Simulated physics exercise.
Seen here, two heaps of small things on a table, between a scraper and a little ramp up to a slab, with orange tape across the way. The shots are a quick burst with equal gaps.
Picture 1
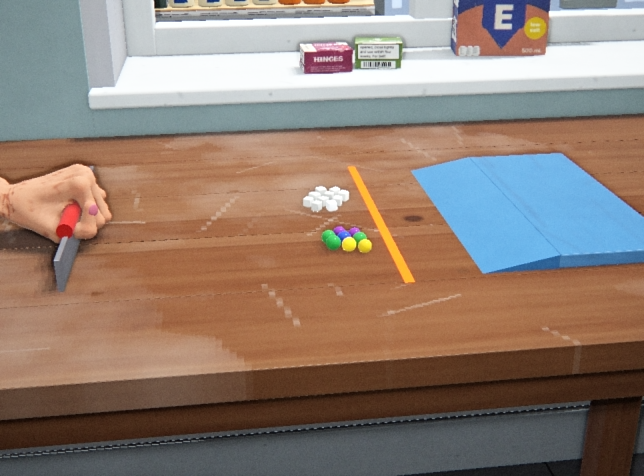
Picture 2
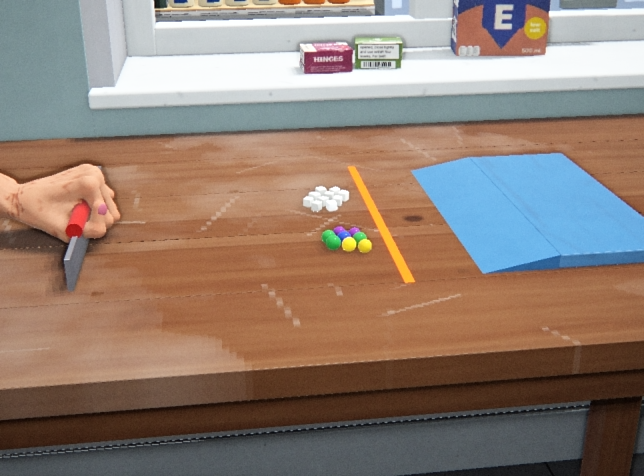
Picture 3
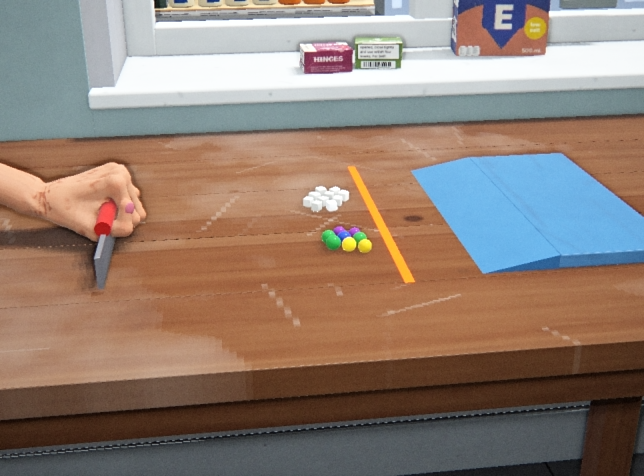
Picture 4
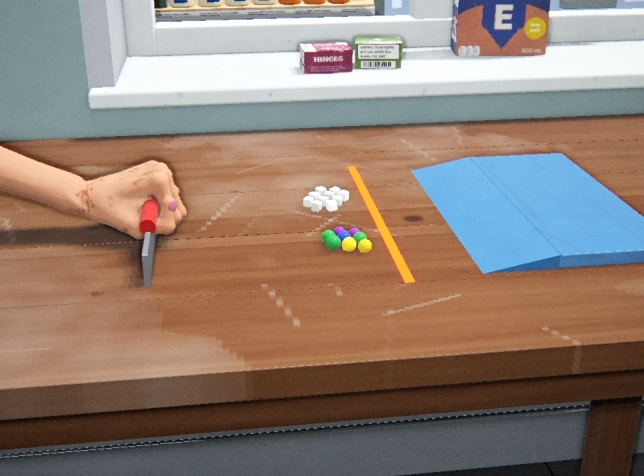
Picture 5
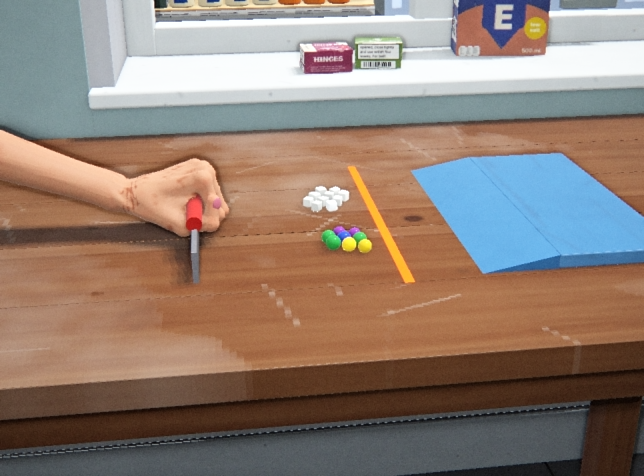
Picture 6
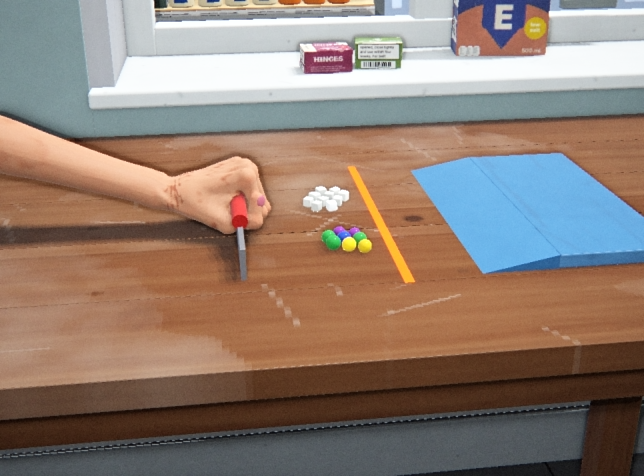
A hand gripping a red-handled scraper slides it rightward across a wooden table, nearing small white cubes and colourful glass marbles.
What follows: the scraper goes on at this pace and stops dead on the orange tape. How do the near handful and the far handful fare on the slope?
In the end the near handful reaches the top with some, and the far handful stalls before the top.
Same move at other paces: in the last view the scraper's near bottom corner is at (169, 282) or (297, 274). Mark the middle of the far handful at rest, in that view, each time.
At about (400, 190), and at (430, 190).
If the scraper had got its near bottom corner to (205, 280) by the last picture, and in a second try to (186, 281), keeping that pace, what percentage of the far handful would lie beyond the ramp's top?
About 0 and 0 per cent.
Then, 0.12 s after the last picture, scraper still moving, near (322, 194); near handful all short of the ramp; far handful all short of the ramp.
Then, 0.26 s after the last picture, scraper stopped at the orange tape; near handful all short of the ramp; far handful all short of the ramp.
Then, 0.54 s after the last picture, scraper stopped at the orange tape; near handful all past the top; far handful about half on the ramp, about half short of the ramp.
By the end, scraper stopped at the orange tape; near handful all past the top; far handful none past the top, about a third on the ramp, about two thirds short of the ramp.
